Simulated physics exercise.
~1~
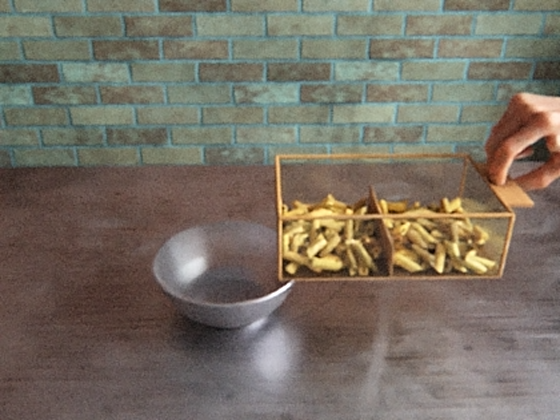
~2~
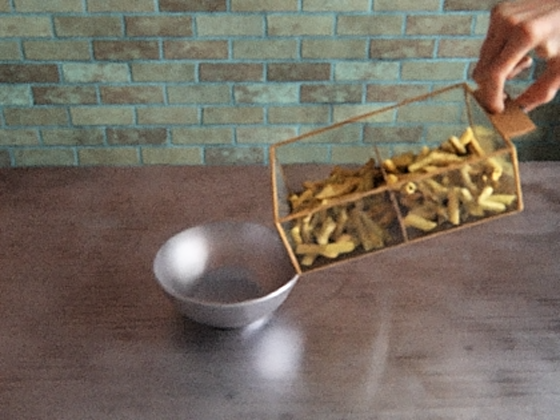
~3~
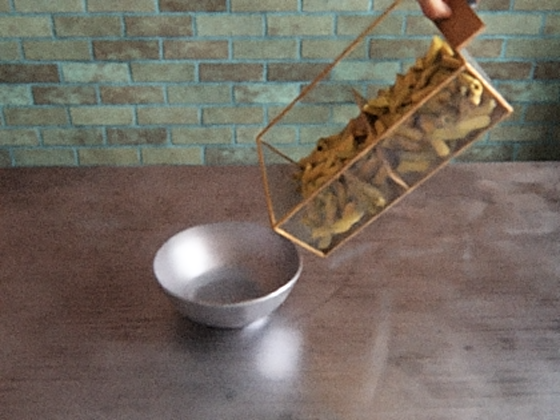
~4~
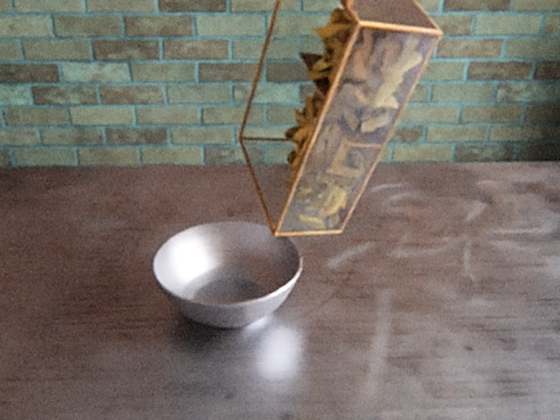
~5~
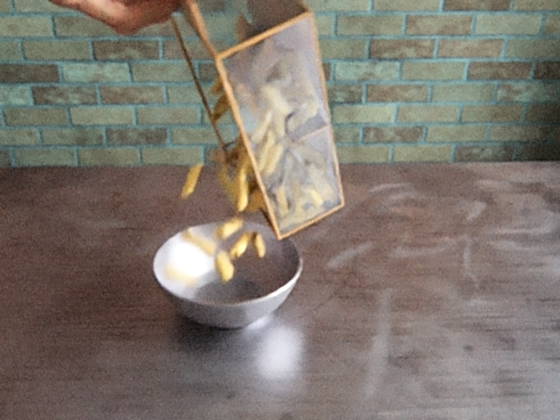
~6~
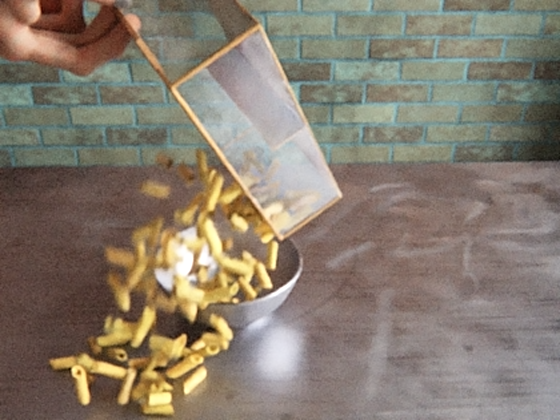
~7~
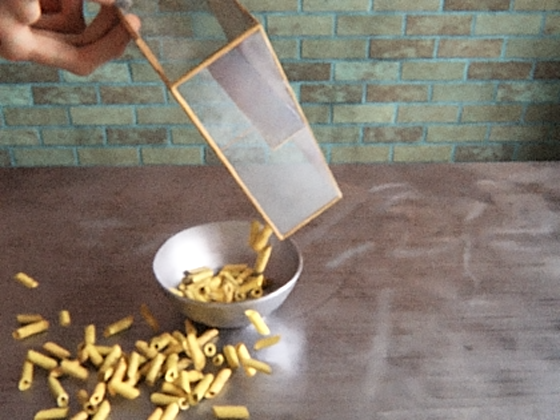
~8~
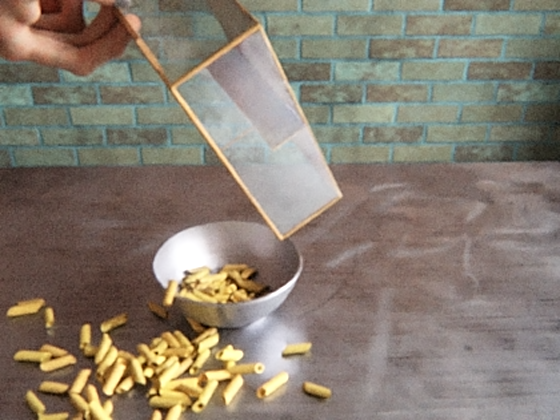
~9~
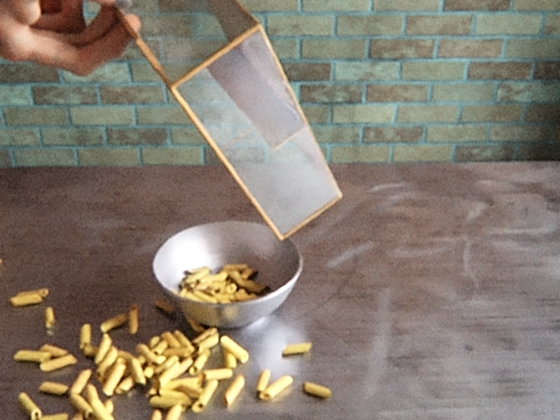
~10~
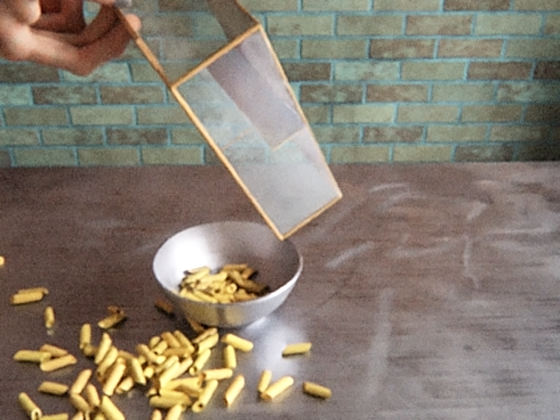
On a dark, worn tabletop before a wall of greenish and brown bricks, seen from slightly above, a silvery metal bowl sits left of centre. To its right, a hand holds a clear, gold-edged box of yellow dry pasta tubes with a divider inside. The hand lifts the box's right end and tips it steadily leftward over the bowl, the pasta staying inside at first. Then the tubes tumble out in a rush, some landing in the bowl and many spilling in front and to the left. The box stays tilted and empty, with pasta in the bowl and more scattered across the table.
